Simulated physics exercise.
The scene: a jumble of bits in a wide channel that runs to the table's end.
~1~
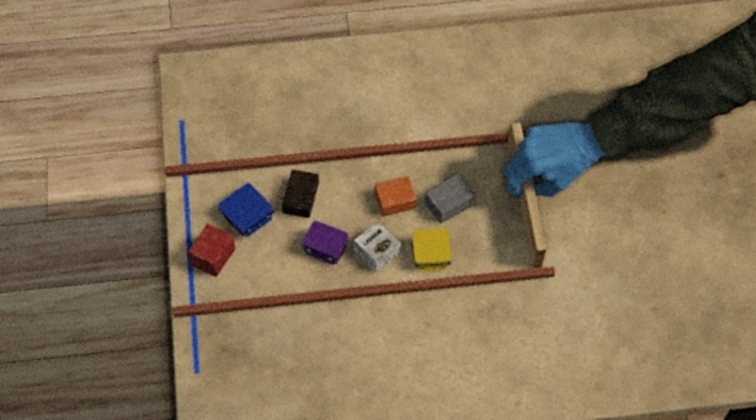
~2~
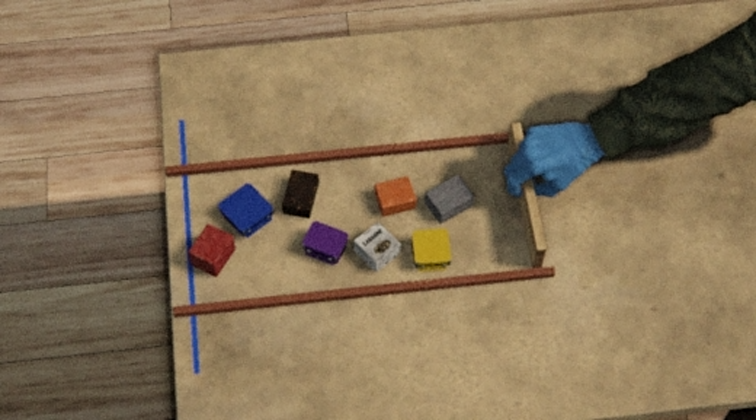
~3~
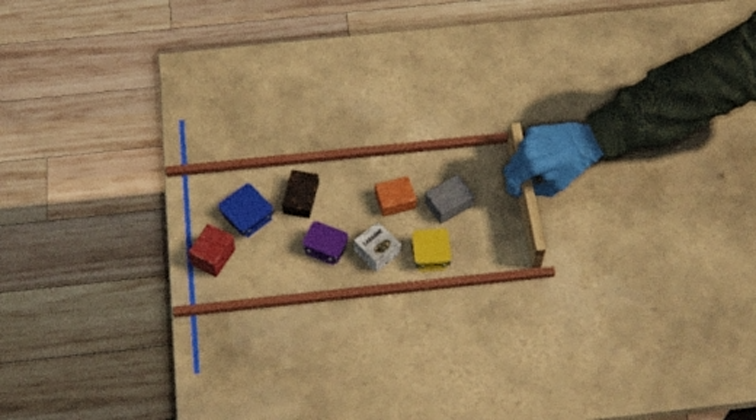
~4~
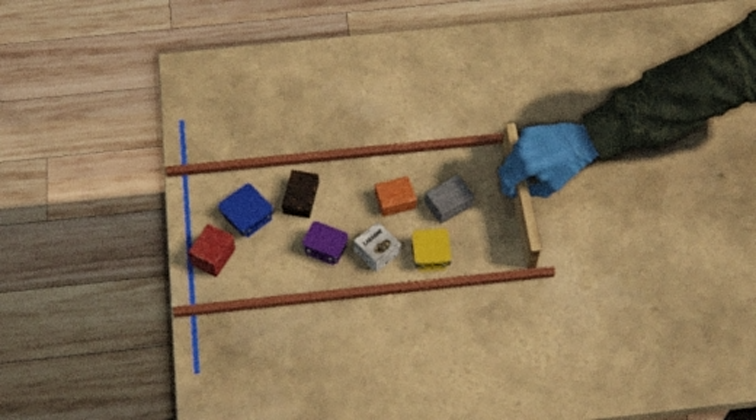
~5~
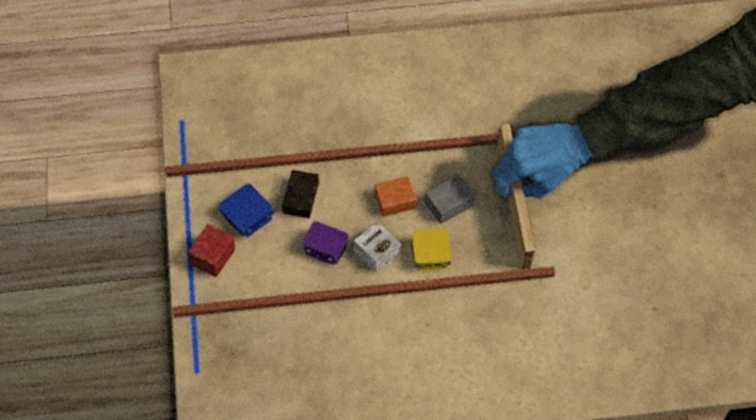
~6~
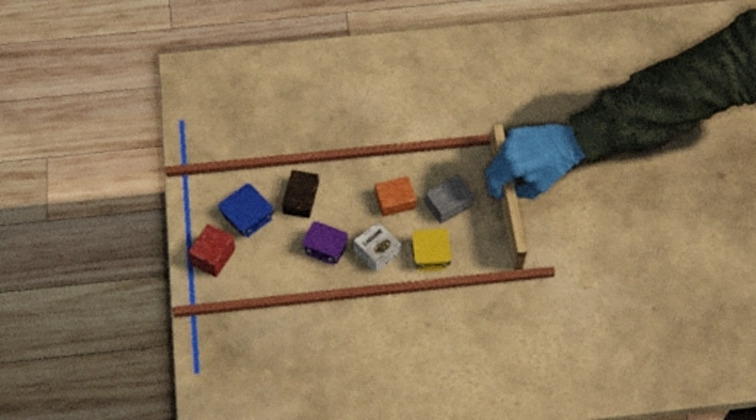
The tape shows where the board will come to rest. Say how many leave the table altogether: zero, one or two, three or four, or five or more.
Here the number that fall off is five or more.
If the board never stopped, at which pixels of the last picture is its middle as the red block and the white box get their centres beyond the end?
Near (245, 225) and (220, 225).
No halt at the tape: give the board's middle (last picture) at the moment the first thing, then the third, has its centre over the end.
Its middle is around (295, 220) and later (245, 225).
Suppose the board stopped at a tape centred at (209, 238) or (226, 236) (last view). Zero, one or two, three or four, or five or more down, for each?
Taking them in turn, more than four; either three or four.
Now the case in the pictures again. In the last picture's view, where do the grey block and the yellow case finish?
The grey block at (167, 220), the yellow case at (173, 283).
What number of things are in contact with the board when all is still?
2 of them.
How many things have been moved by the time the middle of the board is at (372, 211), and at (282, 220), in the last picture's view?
The counts are 7 and 8.
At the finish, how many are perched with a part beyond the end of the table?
The number is 2.
Soon after, none off yet; red block at rest near (212, 251); blue case moving near (241, 214); black block displaced a little near (279, 195).
In the end, the number that fall off is five or more; gone, orange block, white box, purple case, black block, blue case and red block.
